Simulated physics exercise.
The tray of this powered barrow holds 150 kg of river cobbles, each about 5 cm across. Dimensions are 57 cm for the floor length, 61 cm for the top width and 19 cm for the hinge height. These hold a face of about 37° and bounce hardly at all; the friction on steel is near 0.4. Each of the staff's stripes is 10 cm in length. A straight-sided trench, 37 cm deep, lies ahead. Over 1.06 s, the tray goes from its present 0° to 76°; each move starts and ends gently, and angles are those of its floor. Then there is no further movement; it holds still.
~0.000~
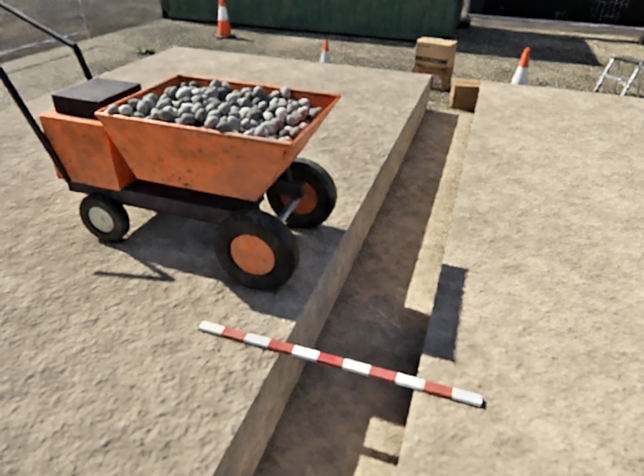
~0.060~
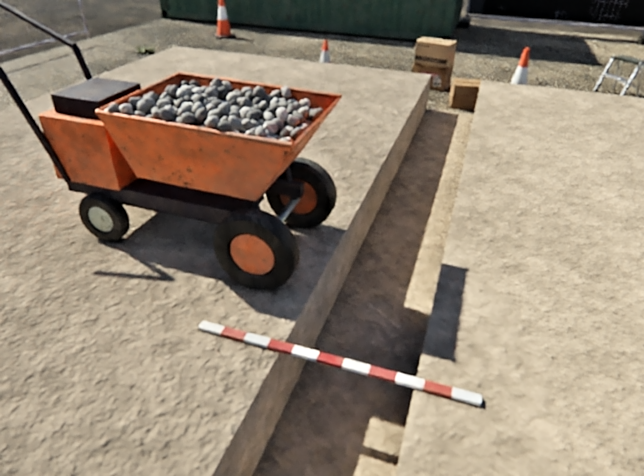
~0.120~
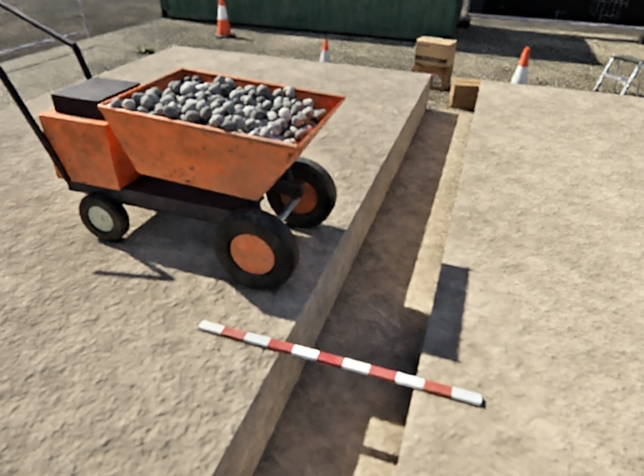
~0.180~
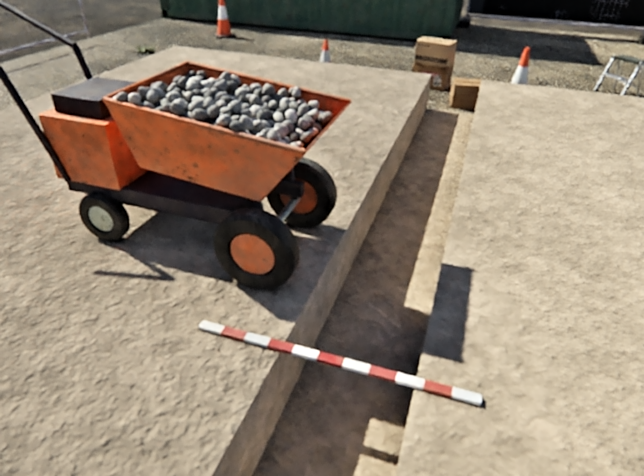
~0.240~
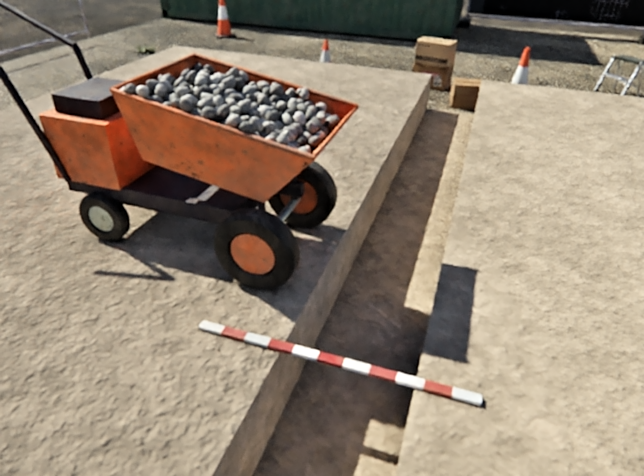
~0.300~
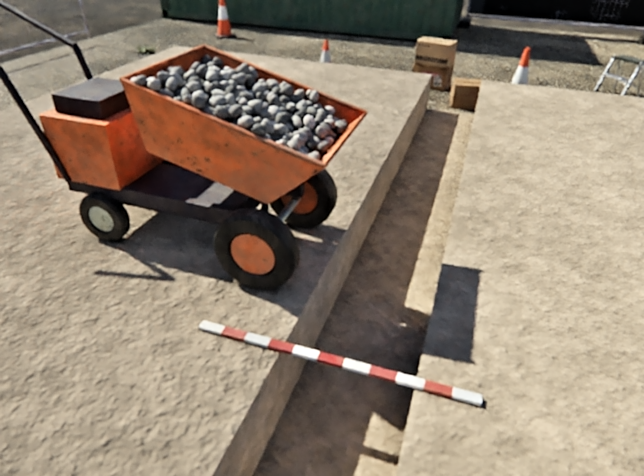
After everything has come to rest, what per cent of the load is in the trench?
I would say 63 percent.
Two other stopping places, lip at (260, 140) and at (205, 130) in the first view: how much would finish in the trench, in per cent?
The first start gives about 90 per cent, the second about 100.
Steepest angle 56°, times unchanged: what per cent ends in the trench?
Roughly 30% would end there.
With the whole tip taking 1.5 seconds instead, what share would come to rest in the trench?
With that change, it comes to around 70 per cent.
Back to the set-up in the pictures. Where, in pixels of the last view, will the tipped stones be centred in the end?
Centre estimate: Around (415, 323).
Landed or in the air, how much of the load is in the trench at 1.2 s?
Close to 25 per cent at that time.
After 0.8 s the floor is at 65°; 99 % in the tray, 1 % in the trench; the foremost stones are at (405, 231).
After 1.2 s the floor is at 76°; 52 % in the tray, 24 % in the trench, 24 % past the trench; the foremost stones are at (531, 313).
After 1.5 s the floor is at 76°; 20 % in the tray, 42 % in the trench, 38 % past the trench; the foremost stones are past the picture's edge.
After 3.5 s the floor is at 76°; 0 % in the tray, 63 % in the trench, 37 % past the trench; the foremost stones are past the picture's edge.
